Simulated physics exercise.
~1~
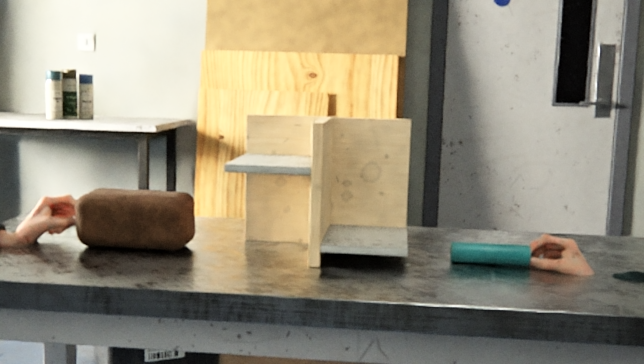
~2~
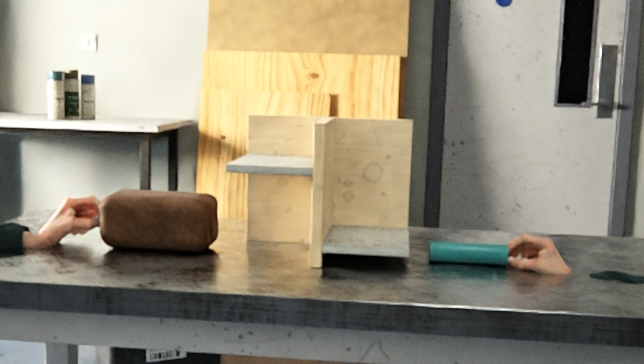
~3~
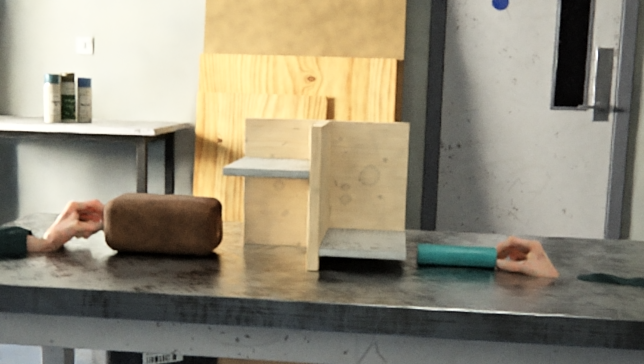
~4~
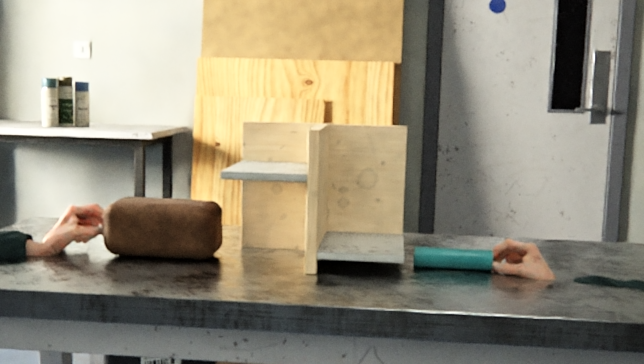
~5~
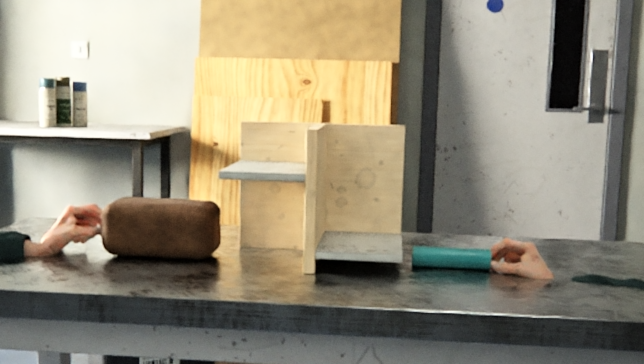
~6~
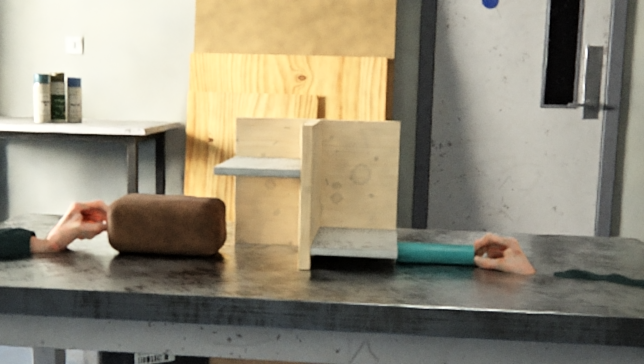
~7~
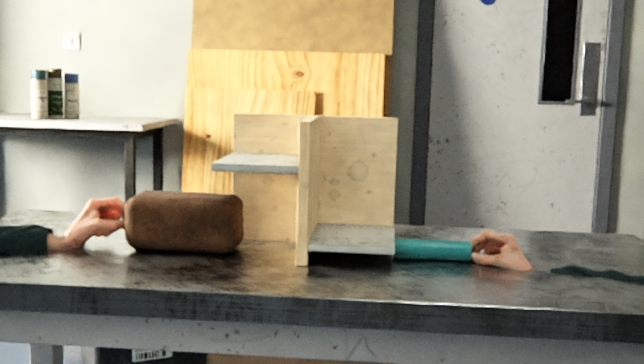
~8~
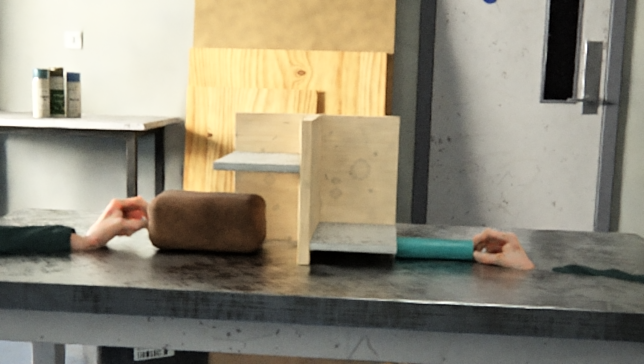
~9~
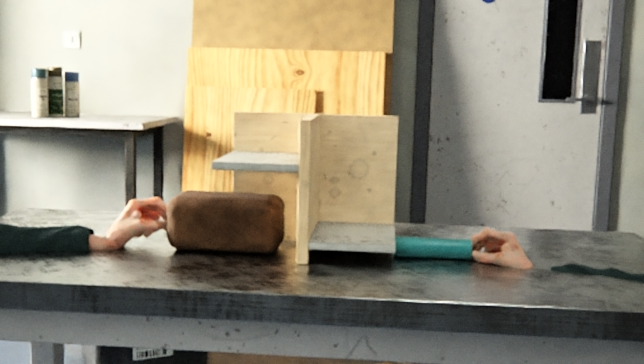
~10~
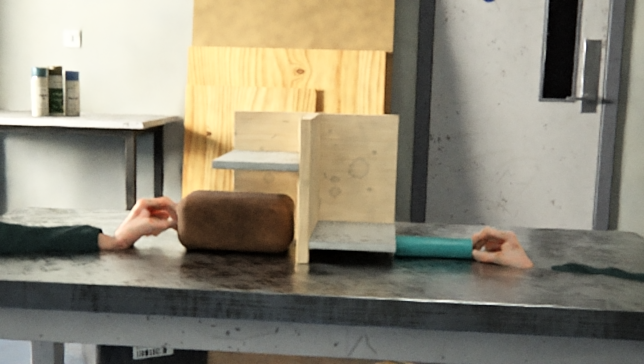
A brown loaf and a turquoise cylinder are pushed by hands from opposite sides toward a two-sided wooden shelf on a table; the cylinder stops at the edge of the right opening, while the loaf slides in beneath the raised shelf on the left.
